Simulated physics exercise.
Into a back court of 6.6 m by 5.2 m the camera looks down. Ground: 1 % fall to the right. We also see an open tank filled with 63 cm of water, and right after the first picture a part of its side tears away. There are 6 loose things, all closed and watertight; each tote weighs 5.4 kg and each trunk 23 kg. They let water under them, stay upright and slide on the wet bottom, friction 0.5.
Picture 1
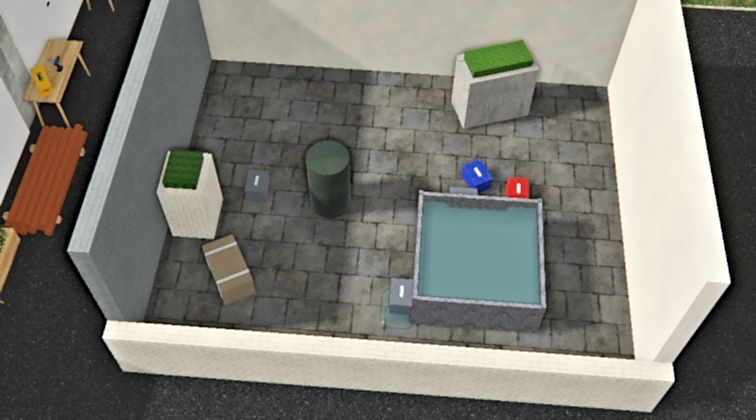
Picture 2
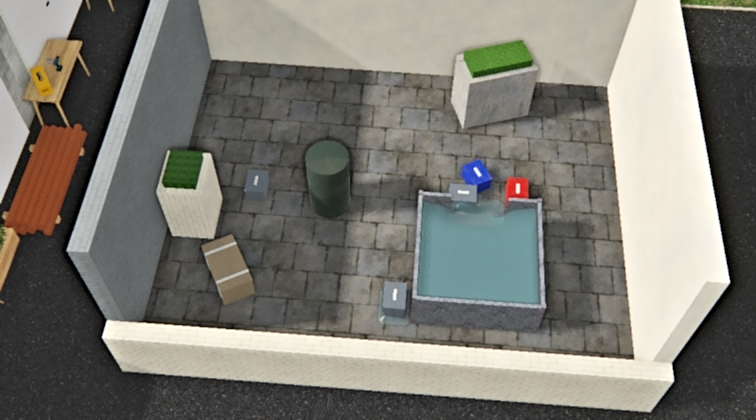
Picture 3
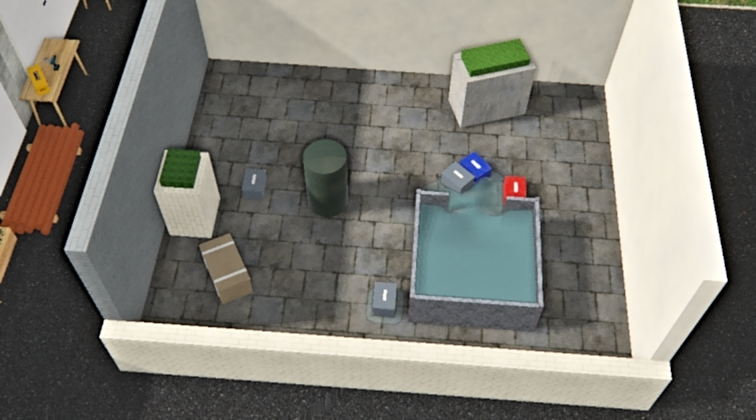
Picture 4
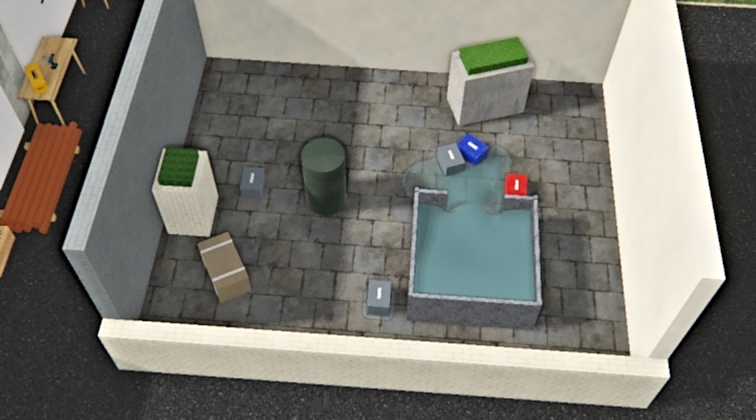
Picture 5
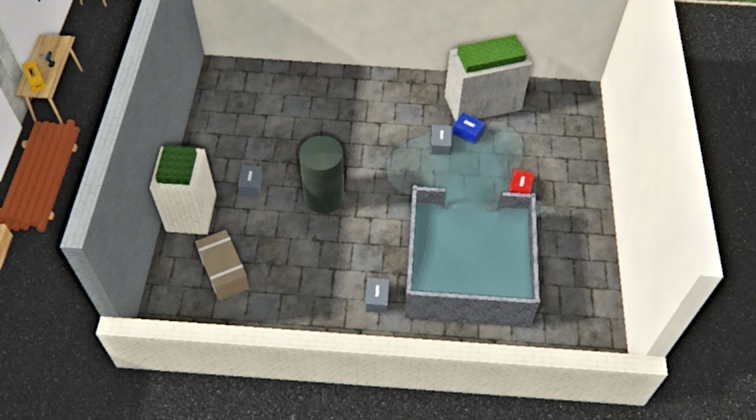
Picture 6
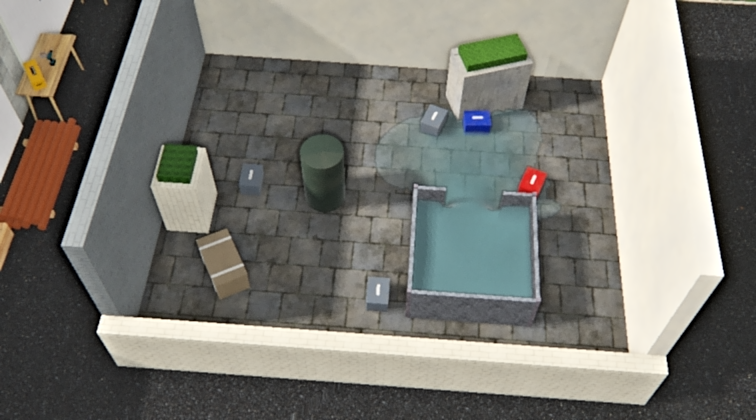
Water pours through a gap in the far side of a square, grey-walled open tank on the right of a paved, walled court, seen from high above. Around it stand a dark green barrel, two pale planters topped with green, a brown slatted piece and small grey, blue and red boxes. The water spreads across the paving, pushing the blue box and a grey one away, then nudging the red, while the view shifts very slightly.
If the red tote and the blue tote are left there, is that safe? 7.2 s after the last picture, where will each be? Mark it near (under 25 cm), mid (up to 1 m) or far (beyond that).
Red tote - mid; blue tote - far.
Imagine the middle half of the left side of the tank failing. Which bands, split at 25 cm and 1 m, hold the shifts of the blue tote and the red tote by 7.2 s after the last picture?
In that case the blue tote does not really move while the red tote does not really move.
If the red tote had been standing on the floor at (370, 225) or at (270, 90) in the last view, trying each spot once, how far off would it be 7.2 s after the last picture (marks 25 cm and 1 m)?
From the first place it is barely disturbed; from the second it goes well off.
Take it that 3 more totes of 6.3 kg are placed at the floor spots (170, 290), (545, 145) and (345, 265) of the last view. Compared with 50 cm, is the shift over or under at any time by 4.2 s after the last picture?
From first to last: Does not reach it, surpasses it, does not reach it.
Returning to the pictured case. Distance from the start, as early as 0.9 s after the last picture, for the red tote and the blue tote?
Close to 80 and 140 centimetres by then.
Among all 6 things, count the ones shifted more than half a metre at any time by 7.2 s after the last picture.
4.
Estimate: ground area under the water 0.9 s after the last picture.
Around 13 m2 of it.
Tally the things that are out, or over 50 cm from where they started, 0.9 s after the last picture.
3.
Then, 0.9 s after the last picture the red tote is near (563, 180), 0.8 m from its start, aground; the blue tote is near (523, 101), 1.4 m from its start, afloat; 2 afloat.
Then, 2.8 s after the last picture the red tote is near (563, 180), 0.8 m from its start, aground; the blue tote is near (538, 78), 2.1 m from its start, afloat; 2 afloat.
Then, 4.8 s after the last picture the red tote is near (550, 194), 0.6 m from its start, aground; the blue tote is near (591, 108), 2.2 m from its start, afloat; 2 afloat.
Then, 7.2 s after the last picture the red tote is near (542, 204), 0.5 m from its start, aground; the blue tote is near (549, 86), 2.1 m from its start, afloat; 1 afloat.
